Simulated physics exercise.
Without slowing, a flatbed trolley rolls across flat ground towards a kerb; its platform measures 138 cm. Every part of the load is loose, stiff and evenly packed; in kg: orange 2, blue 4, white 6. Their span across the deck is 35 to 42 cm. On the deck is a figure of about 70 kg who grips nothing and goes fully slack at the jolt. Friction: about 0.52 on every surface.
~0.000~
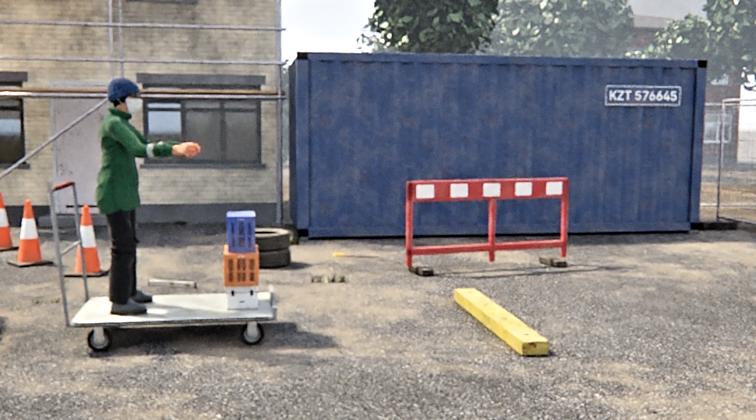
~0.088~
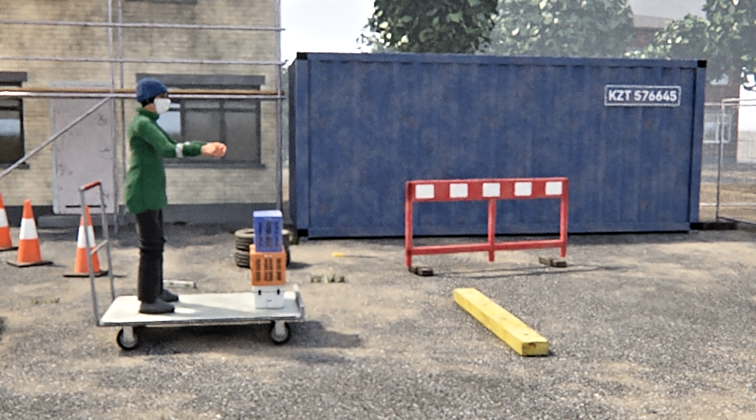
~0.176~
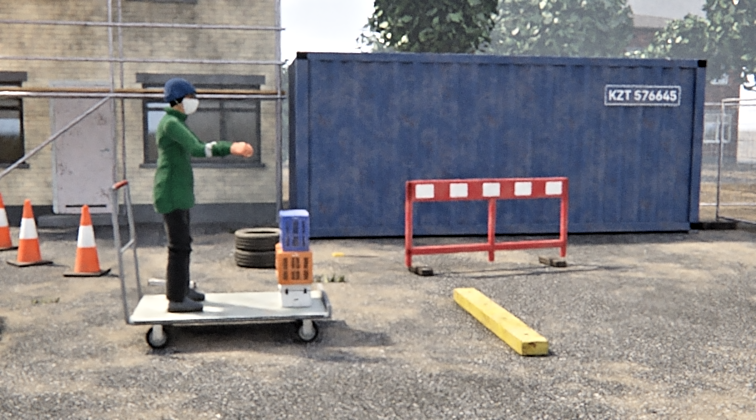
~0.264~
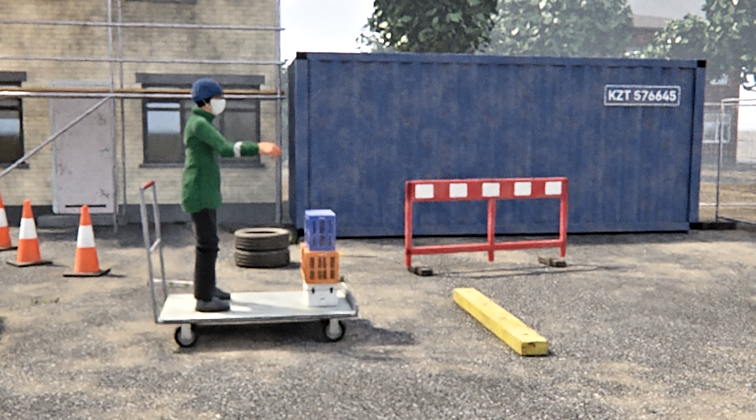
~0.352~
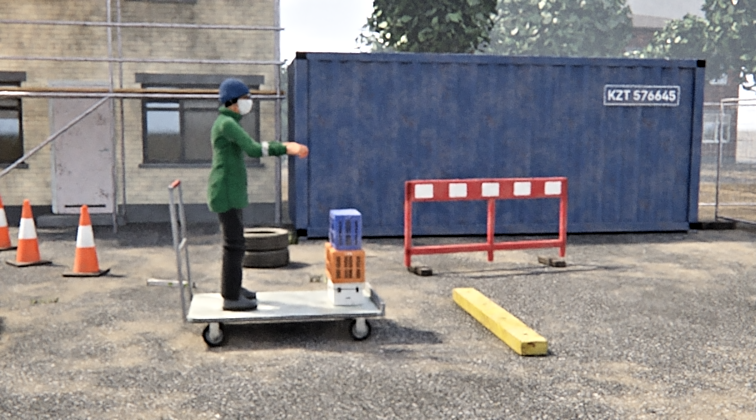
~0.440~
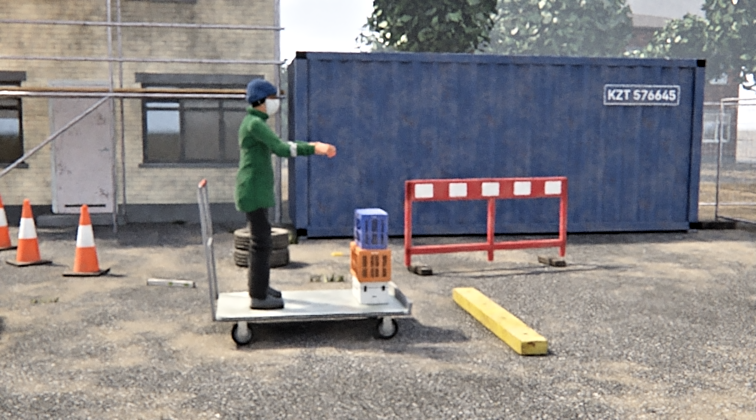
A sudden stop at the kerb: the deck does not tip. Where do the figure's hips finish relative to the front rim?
The figure's hips finish beyond the front rim.
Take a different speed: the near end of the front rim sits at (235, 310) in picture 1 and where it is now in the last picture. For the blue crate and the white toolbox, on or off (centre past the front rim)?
Result: Blue gone; white safe.
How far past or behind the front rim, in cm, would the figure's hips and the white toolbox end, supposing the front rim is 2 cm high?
With that rim, hips finish 10 cm past and white stays 10 cm behind.
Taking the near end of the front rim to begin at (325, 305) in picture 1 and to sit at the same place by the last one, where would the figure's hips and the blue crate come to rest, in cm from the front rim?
So the hips stay 50 cm short of the front rim, while the blue one lands 50 cm beyond it.
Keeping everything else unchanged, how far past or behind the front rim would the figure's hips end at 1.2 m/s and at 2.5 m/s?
Behind by 80 cm the first time, past by 10 cm the second.
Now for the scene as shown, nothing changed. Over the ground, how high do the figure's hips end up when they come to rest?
Hip height: Approx. 15 cm.
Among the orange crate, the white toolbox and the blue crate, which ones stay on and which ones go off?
By the last picture you'd see orange shed, white retained and blue shed.
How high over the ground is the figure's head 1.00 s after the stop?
About 10 cm.
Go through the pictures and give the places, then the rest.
Hips (118, 193), orange crate (241, 265), rim corner (275, 316); 175 cm short of the stop, in the first picture.
Hips (146, 193), orange crate (268, 265), rim corner (302, 315); 155 cm short of the stop, in the second picture.
Hips (173, 192), orange crate (294, 264), rim corner (330, 313); 135 cm short of the stop, in the third picture.
Hips (201, 192), orange crate (319, 263), rim corner (357, 313); 115 cm short of the stop, in the fourth picture.
Hips (227, 192), orange crate (345, 262), rim corner (383, 312); 95 cm short of the stop, in the fifth picture.
Hips (255, 191), orange crate (370, 261), rim corner (410, 310); 75 cm short of the stop. Speed about 2.3 m/s, in the sixth picture.
Impact comes at 0.77 s.
After 1.02 s the figure's hips are 55 cm behind the rim, near (427, 222) in the last picture's view.
After 1.32 s the figure's hips are 7 cm behind the rim, near (486, 263) in the last picture's view.
After 1.77 s the figure's hips are 47 cm past the rim, near (549, 273) in the last picture's view.
At rest, 4.5 s, past the rim, orange crate, blue crate and the figure's hips; behind it, white toolbox.
